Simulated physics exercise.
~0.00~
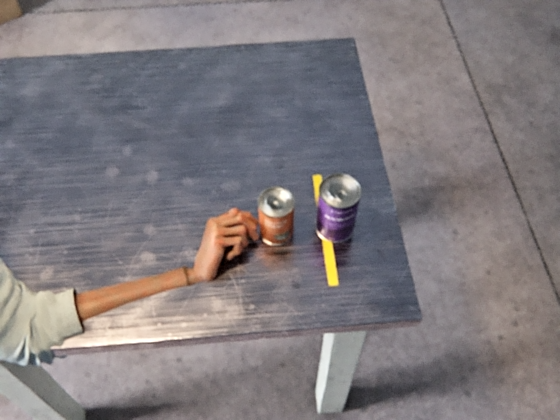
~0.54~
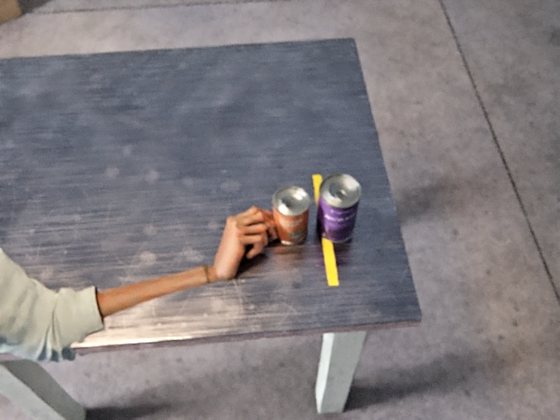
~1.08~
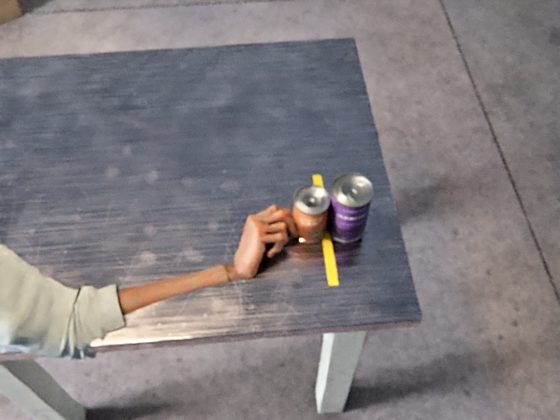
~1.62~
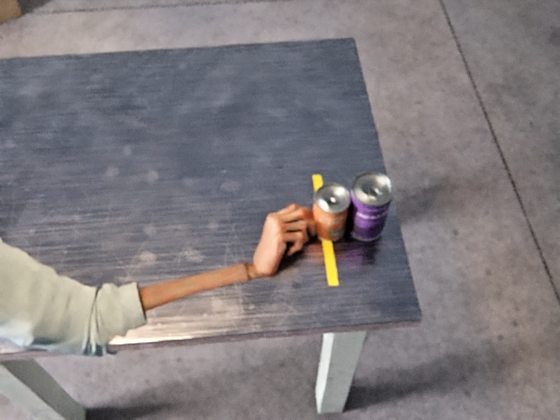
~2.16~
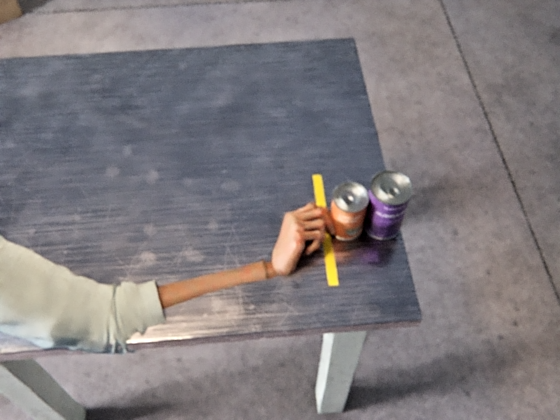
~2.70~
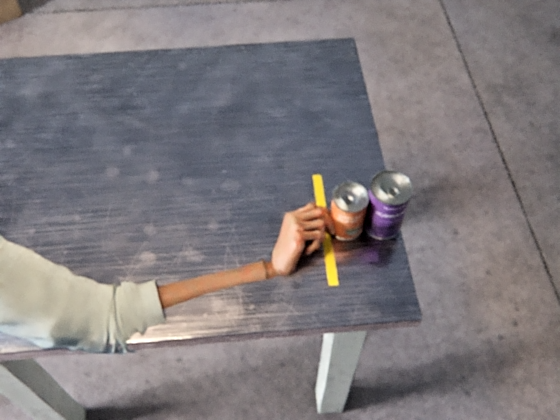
At the start, an orange can and a purple can stand upright near the right end of a dark table, with a strip of yellow tape by the purple one and a hand against the orange one. The hand slowly pushes the orange can right until it closes the gap to the purple can. Both cans then slide right together, crossing the tape toward the table's edge. The hand stops around the tape, and the cans stop too. At the end, both stand upright and still, the purple can close to the edge but still on the table.
